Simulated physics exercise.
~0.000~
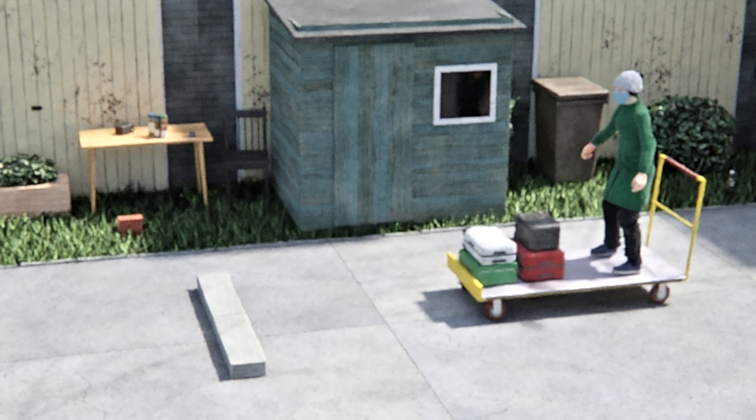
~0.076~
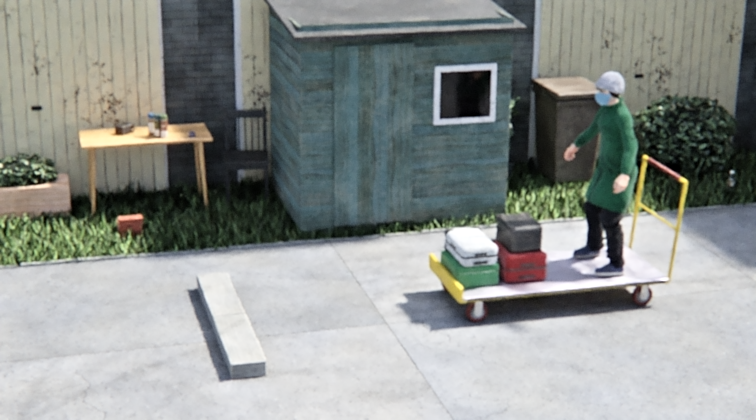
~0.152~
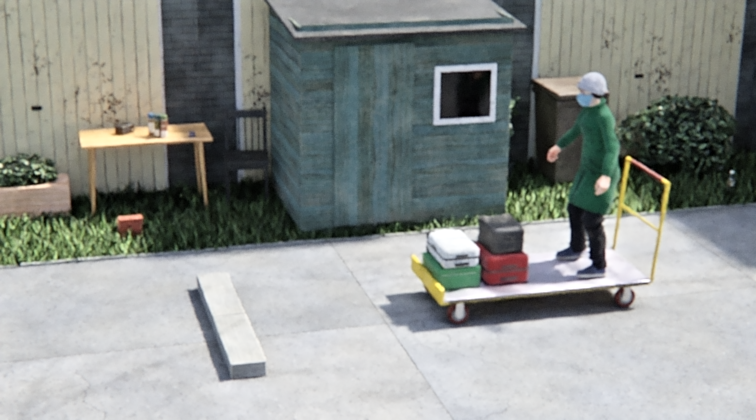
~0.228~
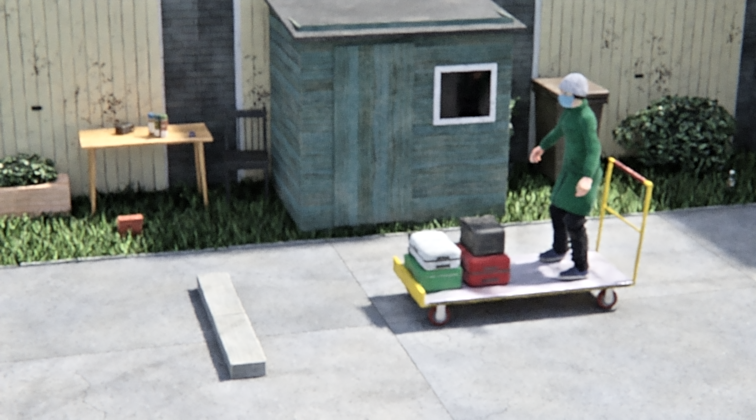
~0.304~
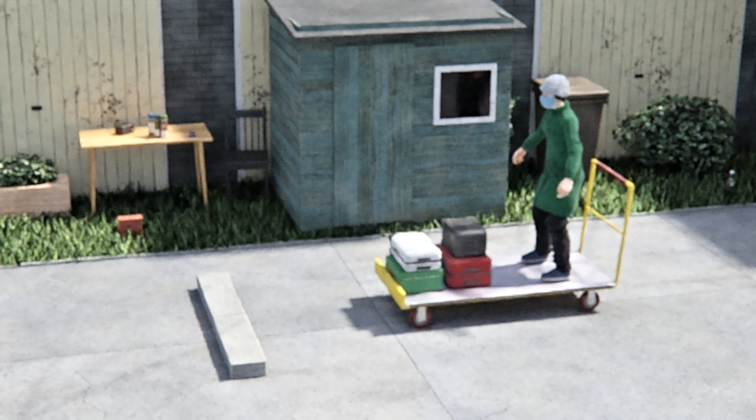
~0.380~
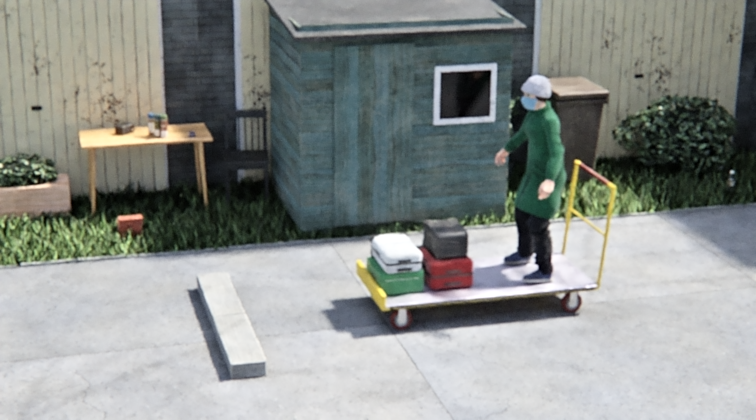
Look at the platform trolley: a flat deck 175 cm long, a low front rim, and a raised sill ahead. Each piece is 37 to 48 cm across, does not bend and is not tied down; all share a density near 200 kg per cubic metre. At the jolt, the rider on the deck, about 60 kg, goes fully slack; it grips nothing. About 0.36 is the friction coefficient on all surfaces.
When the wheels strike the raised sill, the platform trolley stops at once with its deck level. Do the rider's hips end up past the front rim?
Chances are it will remain inboard.
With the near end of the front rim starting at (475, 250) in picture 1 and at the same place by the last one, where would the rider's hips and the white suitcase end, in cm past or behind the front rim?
Hips: 40 cm past; white: 110 cm past.
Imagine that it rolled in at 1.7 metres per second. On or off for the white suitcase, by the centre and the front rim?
Then the white one would not stay put.
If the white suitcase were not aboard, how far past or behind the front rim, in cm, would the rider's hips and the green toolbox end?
Then hips 60 behind, green 20 behind.
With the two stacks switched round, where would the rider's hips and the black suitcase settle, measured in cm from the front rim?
Result: Hips at 80 behind, black at 100 past.
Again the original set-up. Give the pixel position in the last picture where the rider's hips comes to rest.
(309, 249).
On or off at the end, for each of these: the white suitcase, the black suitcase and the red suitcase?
Finally white dropped, black dropped, red still riding.
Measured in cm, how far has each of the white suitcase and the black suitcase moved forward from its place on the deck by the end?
The white one ends 115 cm ahead of its place and the black one 120 cm ahead.
After 0.91 s the deck stops.
After 1.16 s the rider's hips are 95 cm behind the rim, near (353, 219) in the last picture's view.
After 1.46 s the rider's hips are 66 cm behind the rim, near (317, 247) in the last picture's view.
After 1.91 s the rider's hips are 58 cm behind the rim, near (308, 250) in the last picture's view.
Final state at 2.5 s, past the rim, white suitcase and black suitcase; behind it, red suitcase, green toolbox and the rider's hips.
